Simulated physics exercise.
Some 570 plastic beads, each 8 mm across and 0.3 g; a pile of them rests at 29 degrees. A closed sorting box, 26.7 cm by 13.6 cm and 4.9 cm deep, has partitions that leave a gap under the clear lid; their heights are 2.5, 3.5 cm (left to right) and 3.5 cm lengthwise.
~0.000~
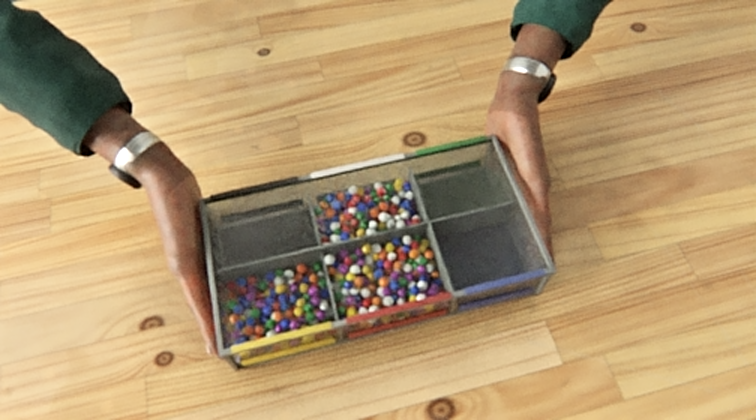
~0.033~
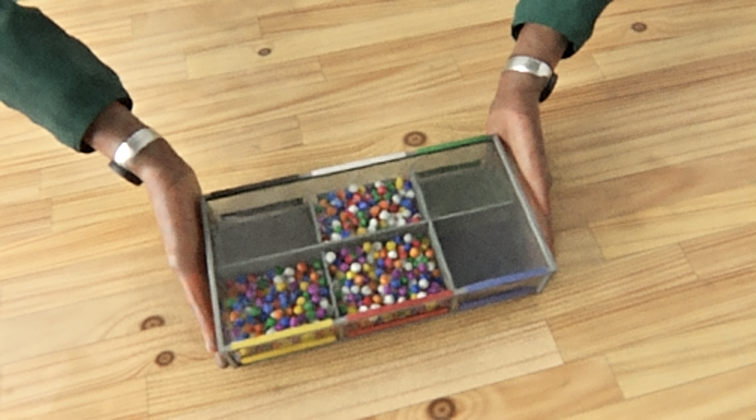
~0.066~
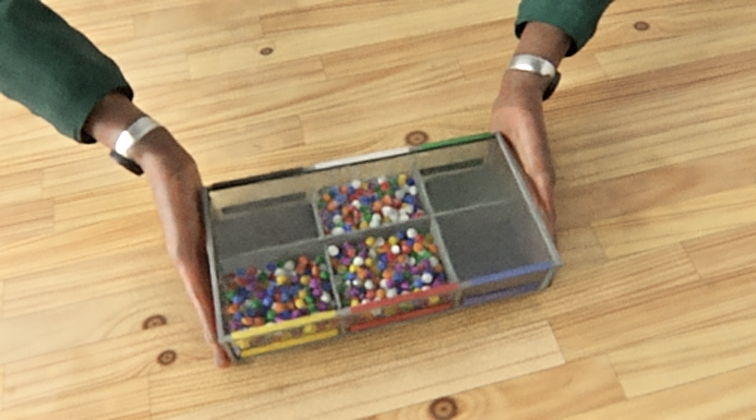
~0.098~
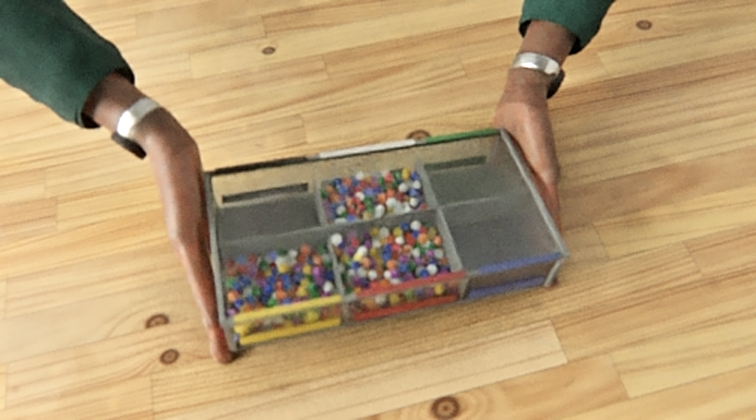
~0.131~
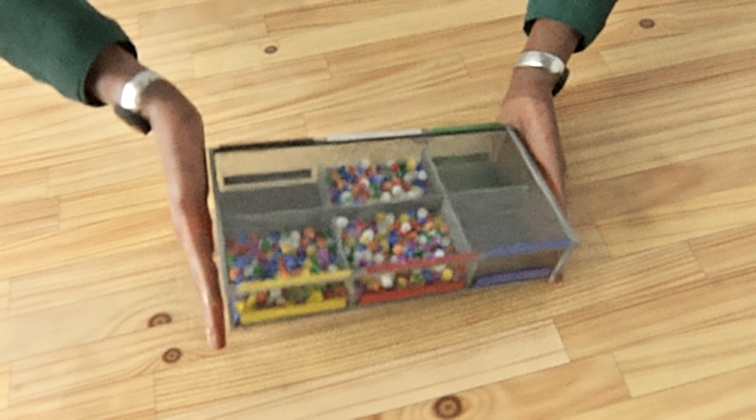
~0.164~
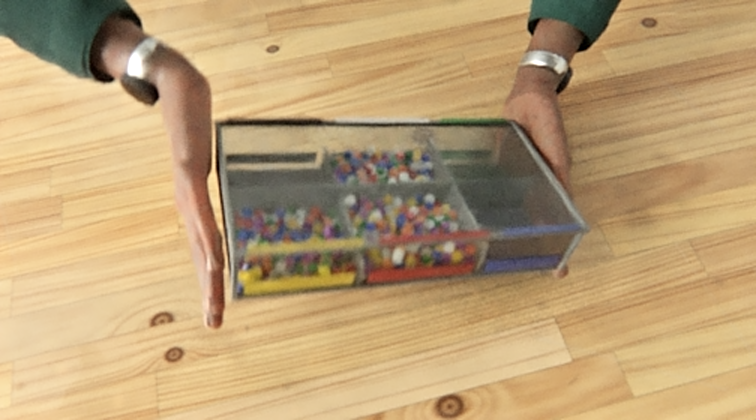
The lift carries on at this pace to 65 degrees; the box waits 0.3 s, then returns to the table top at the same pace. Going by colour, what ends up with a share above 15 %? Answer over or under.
Red: Over, blue: Under, green: Under, yellow: Under, white: Over, black: Under.
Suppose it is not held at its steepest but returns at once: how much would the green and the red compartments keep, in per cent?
In that case green 5; red 45.
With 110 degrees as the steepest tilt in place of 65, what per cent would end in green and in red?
In that case green 10, red 45.
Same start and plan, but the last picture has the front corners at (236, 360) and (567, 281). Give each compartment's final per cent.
Red 45, blue 0, green 0, yellow 25, white 30, black 0.
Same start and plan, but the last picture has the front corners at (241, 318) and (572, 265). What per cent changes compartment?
It would be near 15 per cent.
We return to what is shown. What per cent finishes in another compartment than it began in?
Roughly 25 per cent.
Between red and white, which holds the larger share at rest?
It is the red one.
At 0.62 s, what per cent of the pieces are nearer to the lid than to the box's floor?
Roughly 40 per cent.
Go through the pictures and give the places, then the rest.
Box tilt 0 degrees, front corners at (224, 350) and (549, 269); red 40 %, yellow 25 %, white 35 %, in the first picture.
Box tilt 1 degrees, front corners at (224, 347) and (551, 268), in the second picture.
Box tilt 4 degrees, front corners at (225, 338) and (556, 263), lowest corner right back, in the third picture.
Box tilt 8 degrees, front corners at (226, 320) and (563, 254), lowest corner right back, in the fourth picture.
Box tilt 14 degrees, front corners at (230, 290) and (573, 241), lowest corner right back, in the fifth picture.
Box tilt 21 degrees, front corners at (238, 251) and (583, 228), lowest corner right back; red 40 %, yellow 25 %, white 35 %. The box's pace is about 205 degrees a second, in the sixth picture.
Then, at 0.62 s, tilt 65 degrees; red 45 %, green 5 %, yellow 10 %, white 35 %.
After 0.92 s, tilt 40 degrees; red 45 %, green 5 %, yellow 10 %, white 40 %.
Then, at 1.33 s, tilt 0 degrees; red 45 %, green 5 %, yellow 10 %, white 40 %.
By 1.8 s all is still; red 45 %, blue 0 %, green 5 %, yellow 10 %, white 40 %, black 0 %.
